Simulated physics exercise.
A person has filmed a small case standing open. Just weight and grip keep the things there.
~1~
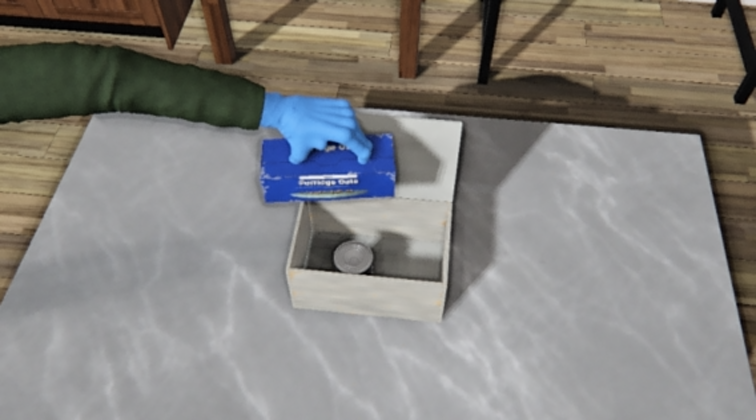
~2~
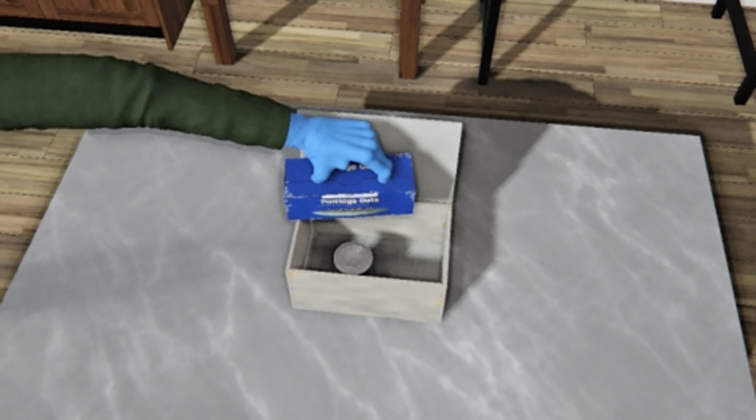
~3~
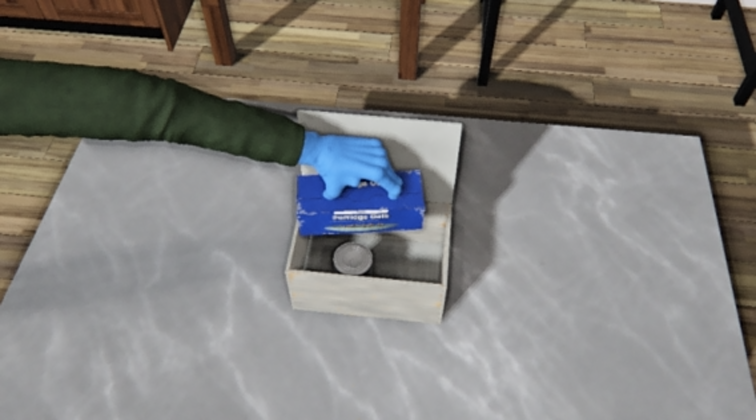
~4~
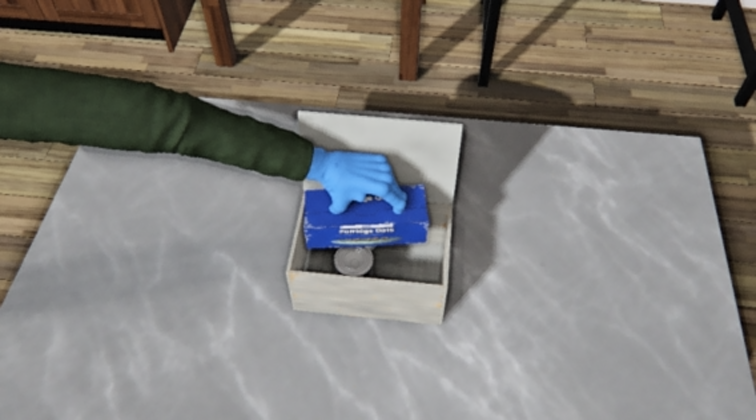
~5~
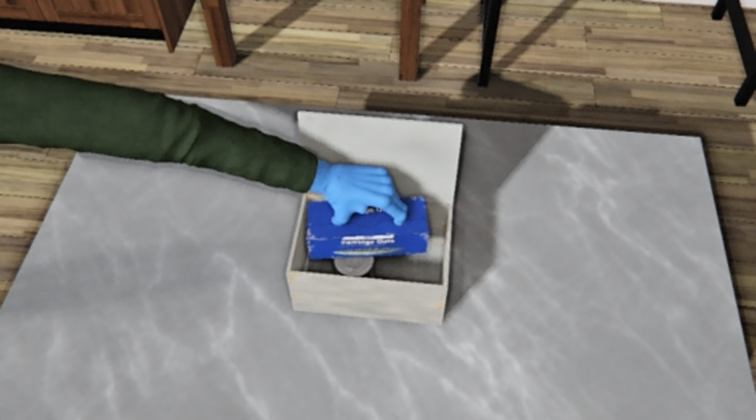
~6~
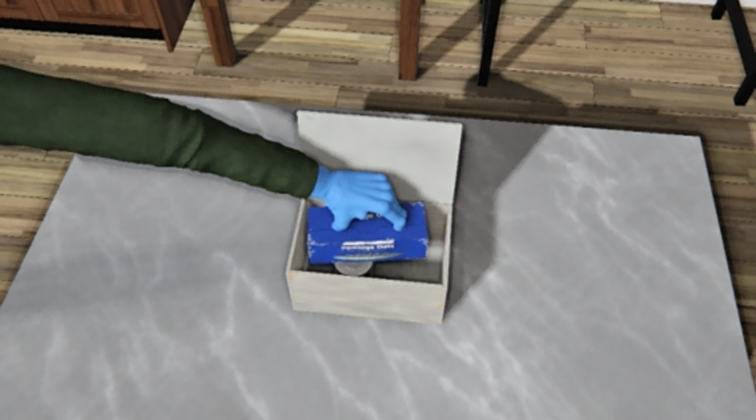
The footage shows a gloved hand lowering a blue carton into a small open case on a gray marbled table, moving down and slightly right until the carton sits inside, partly covering a small round tin.
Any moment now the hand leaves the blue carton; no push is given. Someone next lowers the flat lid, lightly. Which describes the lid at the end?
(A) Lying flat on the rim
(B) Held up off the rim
Lying flat on the rim (A).
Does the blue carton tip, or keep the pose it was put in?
Simply put, the blue carton gets tilted.
Then, 0.60 s after the last picture, blue carton on its side near (367, 241).
Then, 1.40 s after the last picture, lid 72° above the rim; blue carton on its side near (367, 241).
Then, 1.90 s after the last picture, lid 41° above the rim; blue carton on its side near (367, 241).
Then, 2.30 s after the last picture, lid 12° above the rim; blue carton on its side near (367, 241).
At rest, lid shut; tipped over in the box, blue carton; black tin in place. Seen from the same camera at the end, blue carton near (367, 241).
